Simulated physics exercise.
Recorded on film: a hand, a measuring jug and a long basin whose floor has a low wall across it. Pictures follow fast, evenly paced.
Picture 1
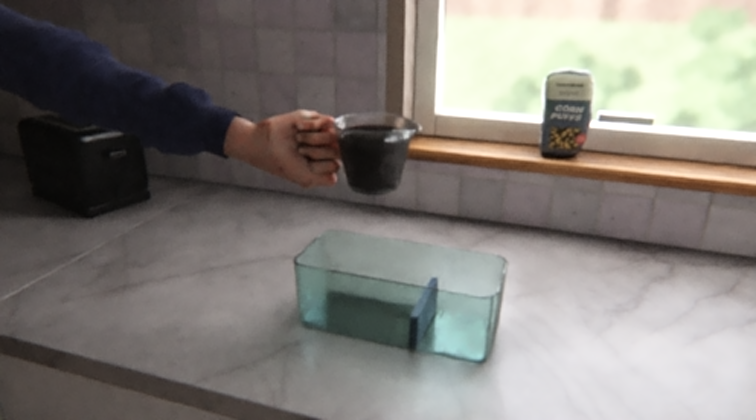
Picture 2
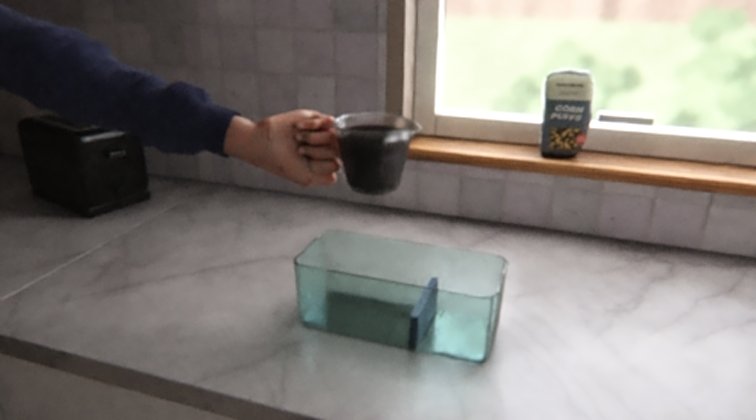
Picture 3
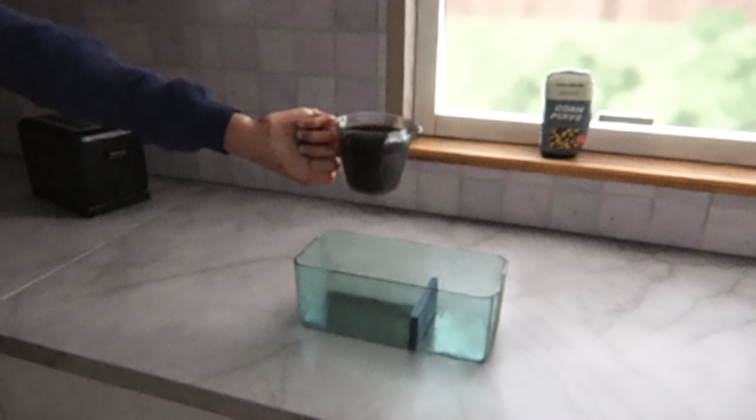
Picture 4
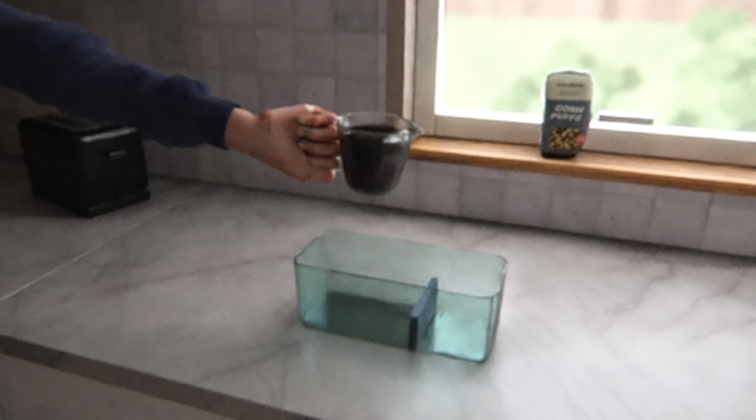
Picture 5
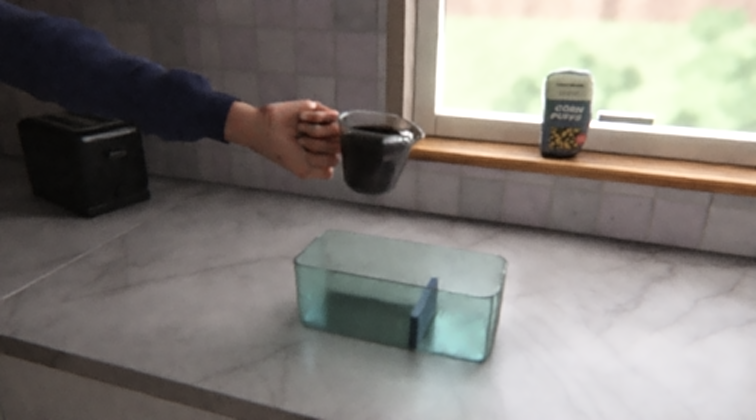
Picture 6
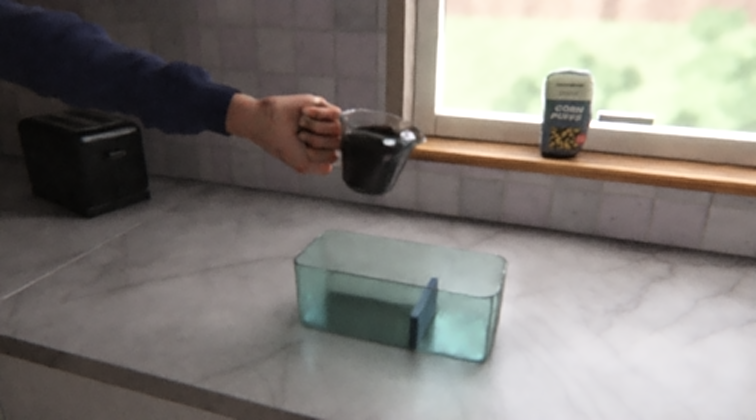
At the start, a hand in a dark blue sleeve holds a clear measuring jug of dark liquid level above a greenish, see-through basin with a low blue wall across it. The hand then gradually tilts the jug slightly to the right, while the basin stays still on the marble counter.
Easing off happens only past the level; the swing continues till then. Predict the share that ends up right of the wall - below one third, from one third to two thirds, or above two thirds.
The share right of the wall ends up beyond two thirds.
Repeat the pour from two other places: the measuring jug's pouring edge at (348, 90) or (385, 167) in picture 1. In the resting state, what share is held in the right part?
0 % and 15 %.
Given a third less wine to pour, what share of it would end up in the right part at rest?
I'd put it at around 85 %.
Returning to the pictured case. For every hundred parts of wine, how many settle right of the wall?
Some 90 per cent.
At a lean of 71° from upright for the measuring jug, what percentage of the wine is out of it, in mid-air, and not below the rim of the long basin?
It's about 30 per cent.
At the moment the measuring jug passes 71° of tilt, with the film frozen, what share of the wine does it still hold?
About 60 per cent.
A moment on, the measuring jug is tipped part way and 62 per cent is still to pour, 0 is left of the wall and 11 right of it.
Next, the measuring jug is tipped right over and 7 per cent is still to pour, 2 is left of the wall and 75 right of it.
Then the measuring jug is tipped right over and 0 per cent is still to pour, 8 is left of the wall and 90 right of it.
Later the measuring jug is tipped right over and 0 per cent is still to pour, 8 is left of the wall and 90 right of it.
In the end 8 per cent lies left of the wall, 90 right of it and 2 outside.
